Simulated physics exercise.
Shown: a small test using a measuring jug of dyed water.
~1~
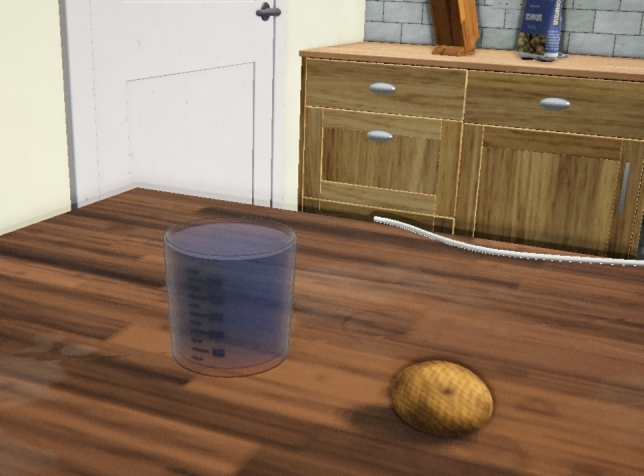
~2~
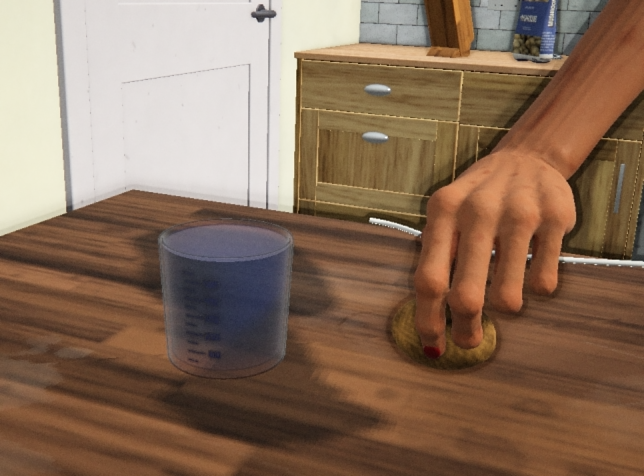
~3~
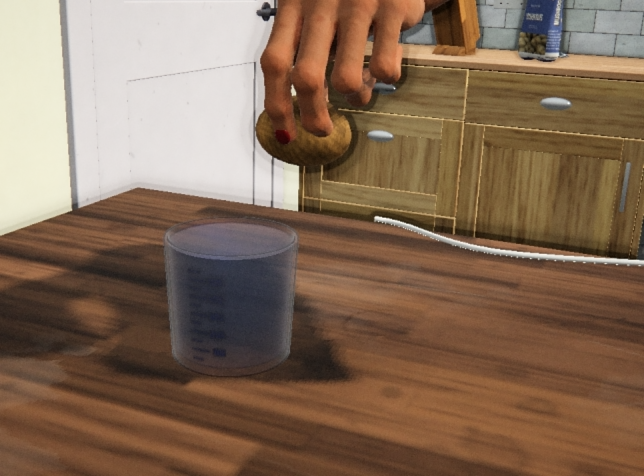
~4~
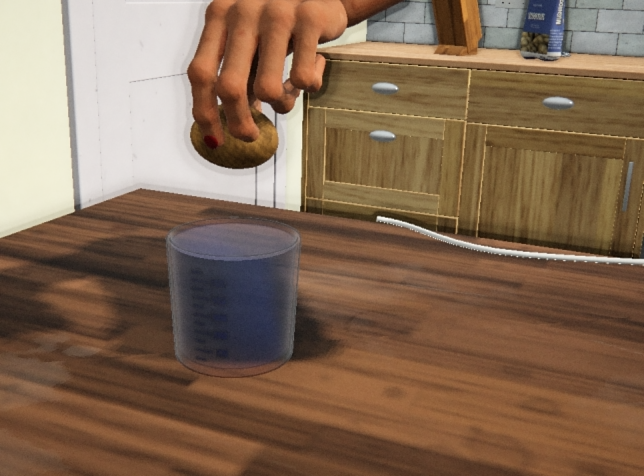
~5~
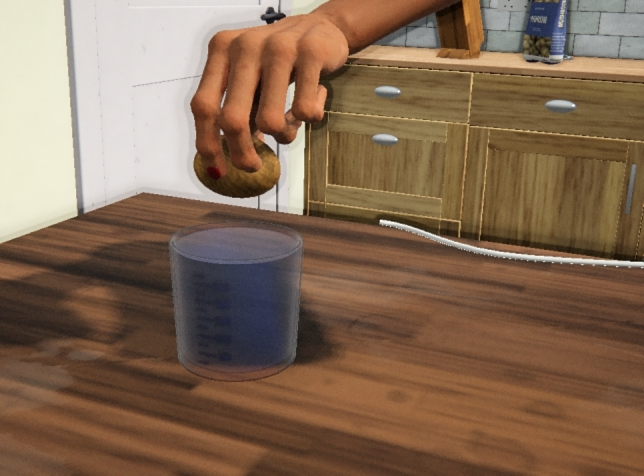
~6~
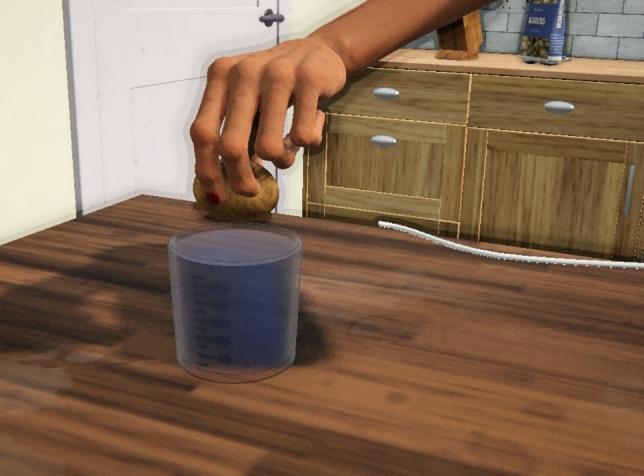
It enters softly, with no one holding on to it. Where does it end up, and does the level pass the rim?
Well, it does not stay up, and as for the measuring jug, it spills liquid.
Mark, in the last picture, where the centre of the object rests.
About (236, 321).
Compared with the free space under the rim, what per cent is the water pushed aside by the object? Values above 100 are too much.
Ratio: About 250 in a hundred.
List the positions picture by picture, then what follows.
In the first frame, the potato lies on the top at (441, 399); measuring jug (231, 291) nearly full.
The second frame shows a hand picks up the potato at (443, 332); measuring jug nearly full, surface at (227, 242).
In the third frame, the potato is carried over at (302, 131); measuring jug (232, 291) nearly full.
In the fourth frame, the potato is above the measuring jug at (234, 136); measuring jug nearly full, surface at (234, 241).
The fifth frame shows the potato comes down at (237, 166); measuring jug (237, 295) nearly full.
In the sixth frame, the potato is just over the surface at (236, 190); measuring jug nearly full, surface at (236, 246).
Shortly, the potato enters the dyed water; the measuring jug is full to the brim.
Then, the potato goes on down; the measuring jug is full to the brim; the top is wet.
At the finish, the potato is at the bottom; the measuring jug is full to the brim; the top is wet.
